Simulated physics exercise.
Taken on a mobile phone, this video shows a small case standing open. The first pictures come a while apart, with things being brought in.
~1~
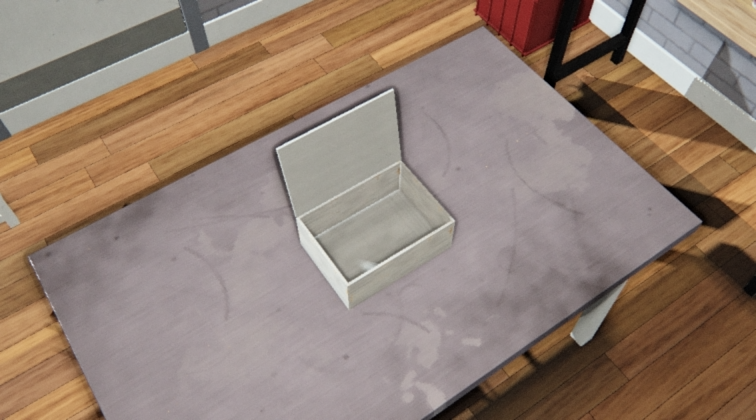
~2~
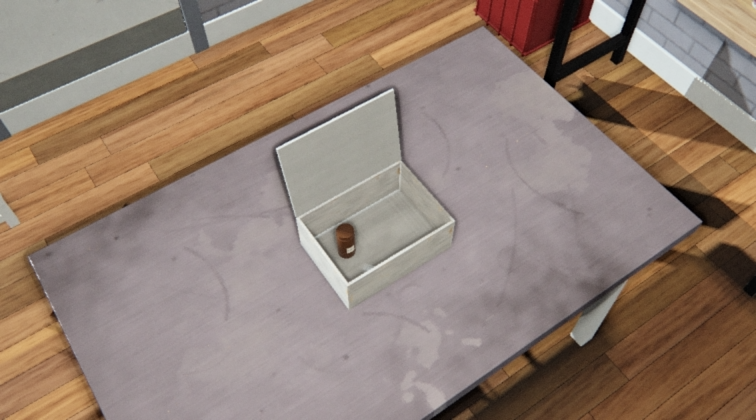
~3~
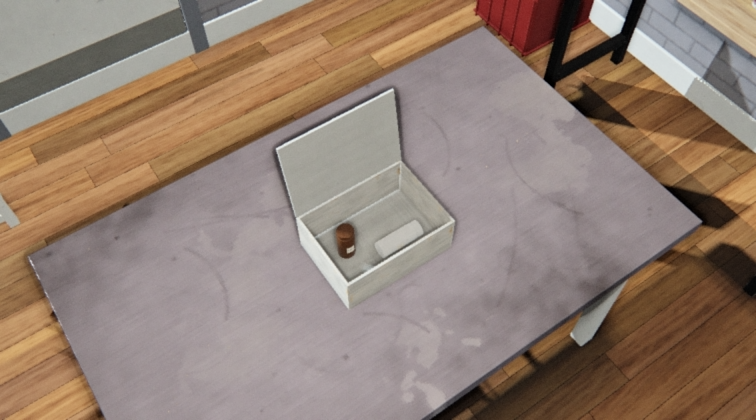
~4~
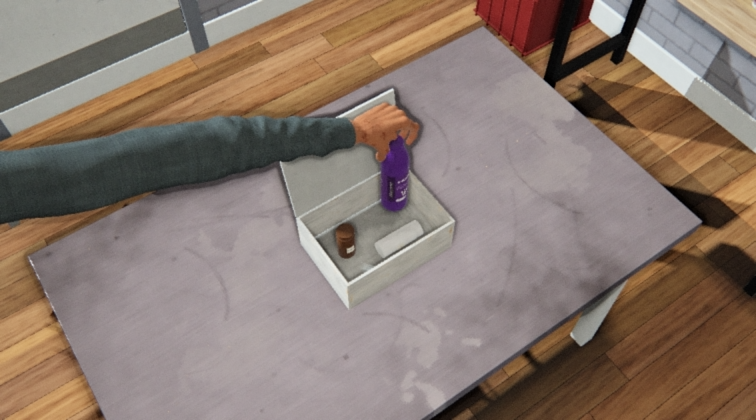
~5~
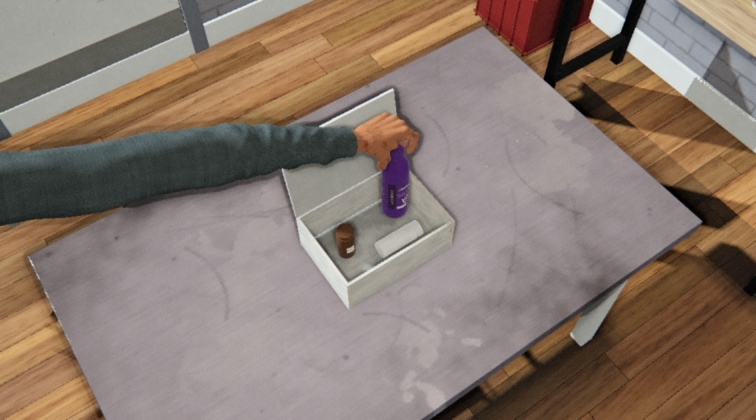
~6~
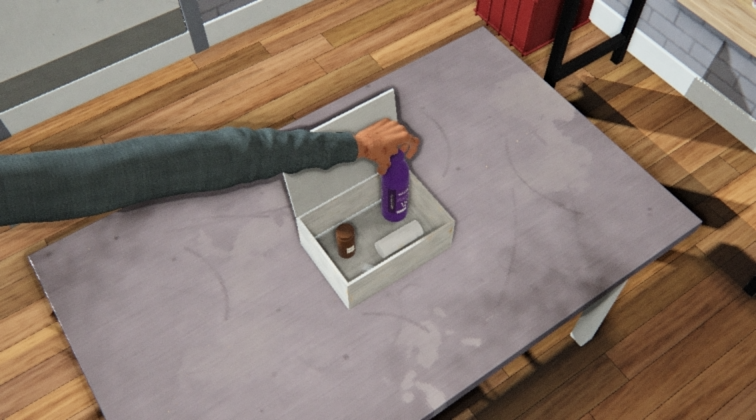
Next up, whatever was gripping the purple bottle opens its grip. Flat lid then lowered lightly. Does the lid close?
The lid is kept from dropping.
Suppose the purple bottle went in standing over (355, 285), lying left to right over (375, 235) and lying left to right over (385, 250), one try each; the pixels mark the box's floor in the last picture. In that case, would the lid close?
The lid stays partly open the first time, goes all the way down the second time and goes all the way down the third time.
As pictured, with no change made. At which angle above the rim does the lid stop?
Near 12° up from the rim.
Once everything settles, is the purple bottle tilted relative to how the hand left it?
Well, it ends up skewed.
Then, 1.40 s on from there, lid 73° above the rim.
Then, 2.40 s on from there, lid 39° above the rim; purple bottle turned 27° from how it was put near (409, 201).
Then, 2.90 s on from there, lid 11° above the rim; purple bottle turned 62° from how it was put near (412, 211); white shaker shifted a little.
In the end, lid 11° above the rim; toppled in the box, purple bottle; the other 2 unmoved. At the end, from the last picture's camera, purple bottle near (412, 211).
